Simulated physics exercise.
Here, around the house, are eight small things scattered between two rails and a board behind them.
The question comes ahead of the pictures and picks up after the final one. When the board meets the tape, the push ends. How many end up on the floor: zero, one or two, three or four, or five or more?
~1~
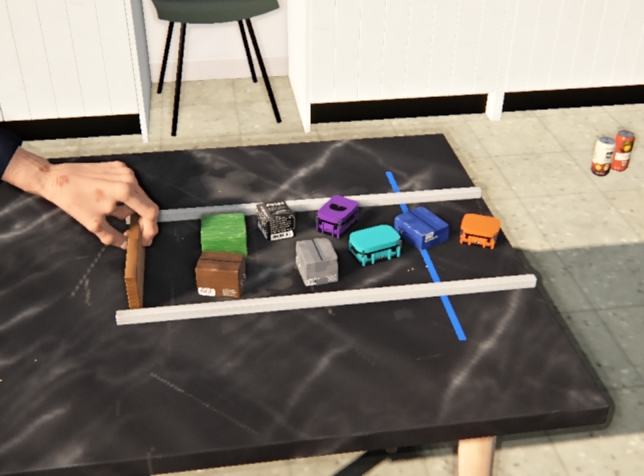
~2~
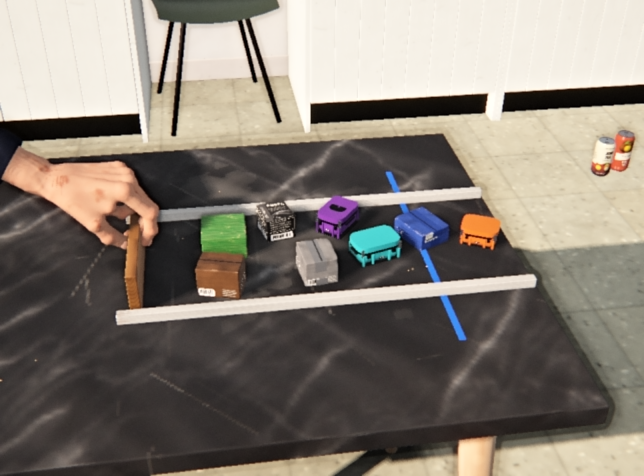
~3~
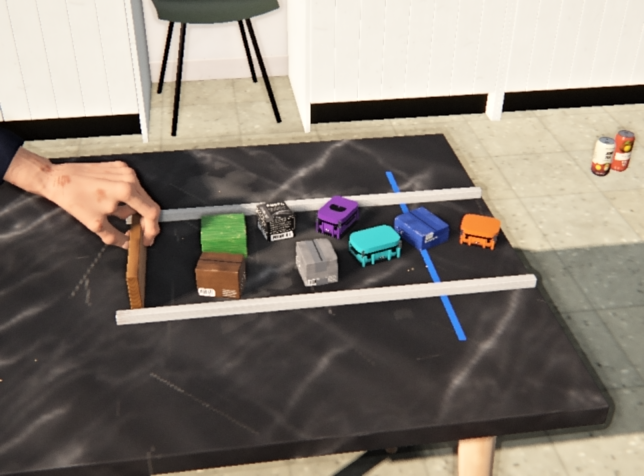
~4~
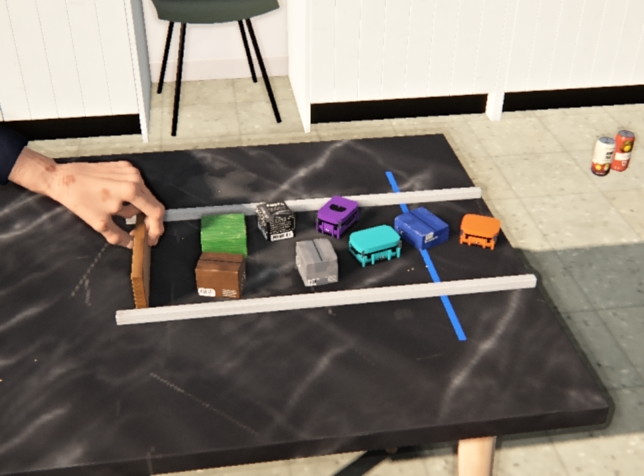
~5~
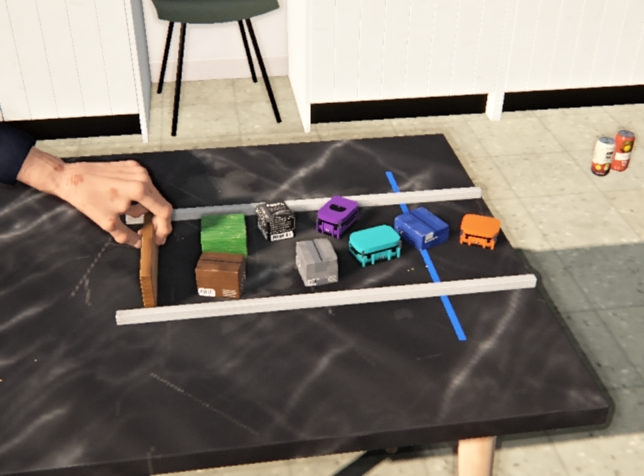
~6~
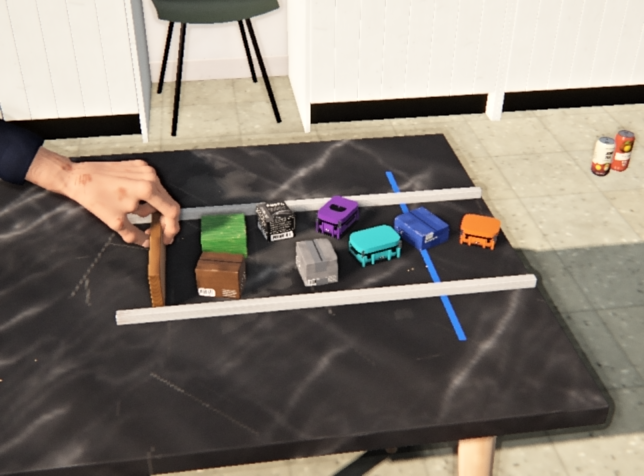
One or two.
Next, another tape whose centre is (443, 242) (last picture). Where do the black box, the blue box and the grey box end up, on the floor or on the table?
Here the black box is not lost; the blue box ends up off; last, the grey box is not lost.
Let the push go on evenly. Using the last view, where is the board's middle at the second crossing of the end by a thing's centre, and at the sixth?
At (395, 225) for the second, at (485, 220) for the sixth.
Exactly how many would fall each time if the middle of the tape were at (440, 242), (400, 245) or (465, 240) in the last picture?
Taken one after another, the numbers are 3, 1 and 5.
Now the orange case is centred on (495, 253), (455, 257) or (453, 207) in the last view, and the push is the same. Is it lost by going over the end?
Results by place: It remains there; it remains there; it does not stay.
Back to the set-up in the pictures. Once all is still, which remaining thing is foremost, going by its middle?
That's the purple case.
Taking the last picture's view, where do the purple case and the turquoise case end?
About (486, 199), and the other about (488, 225).
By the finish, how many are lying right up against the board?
Well, it touches 2.
Early on, none off yet; orange case at rest near (480, 232); blue box at rest near (421, 229); turquoise case at rest near (374, 246).
Finally, the number that fall off is one or two; lost, blue box and orange case.
